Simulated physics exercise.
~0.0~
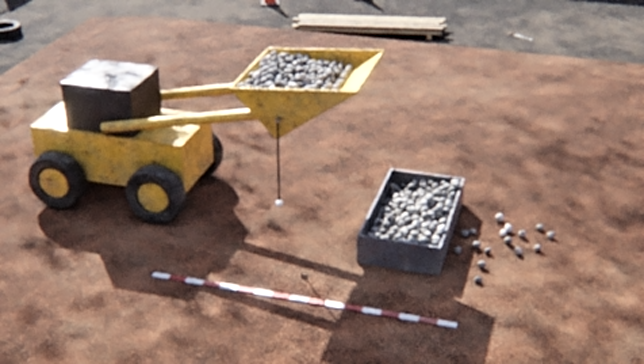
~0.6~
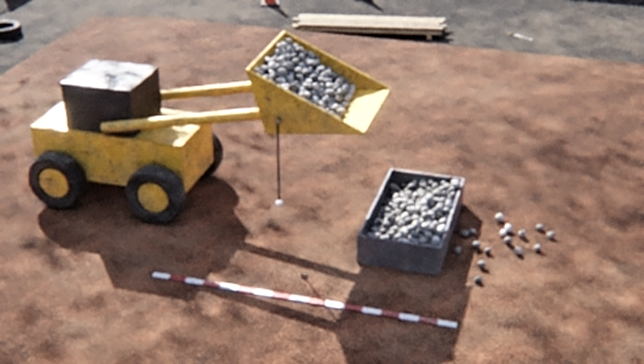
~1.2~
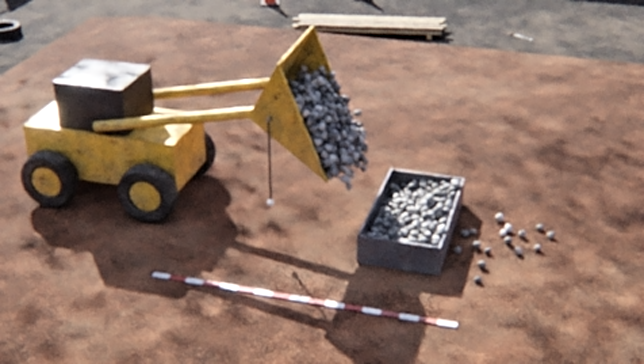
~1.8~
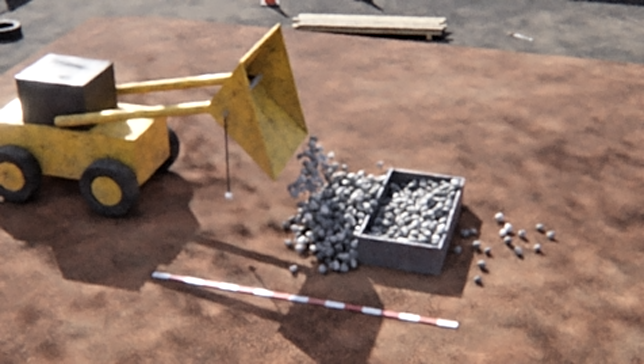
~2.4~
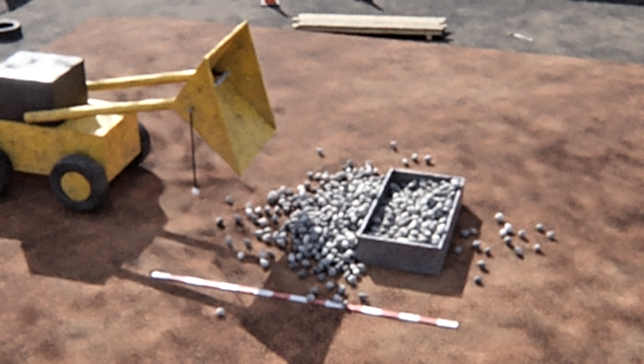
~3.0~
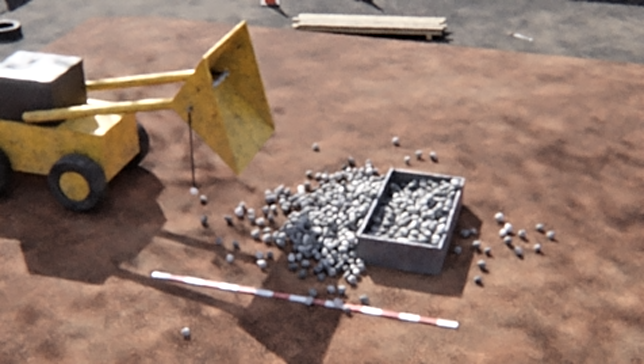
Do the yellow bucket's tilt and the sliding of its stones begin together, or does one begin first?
The yellow bucket starts tilting first, while the stones still rest inside it. The stones begin to slide toward its lip only once it is tipped more steeply.
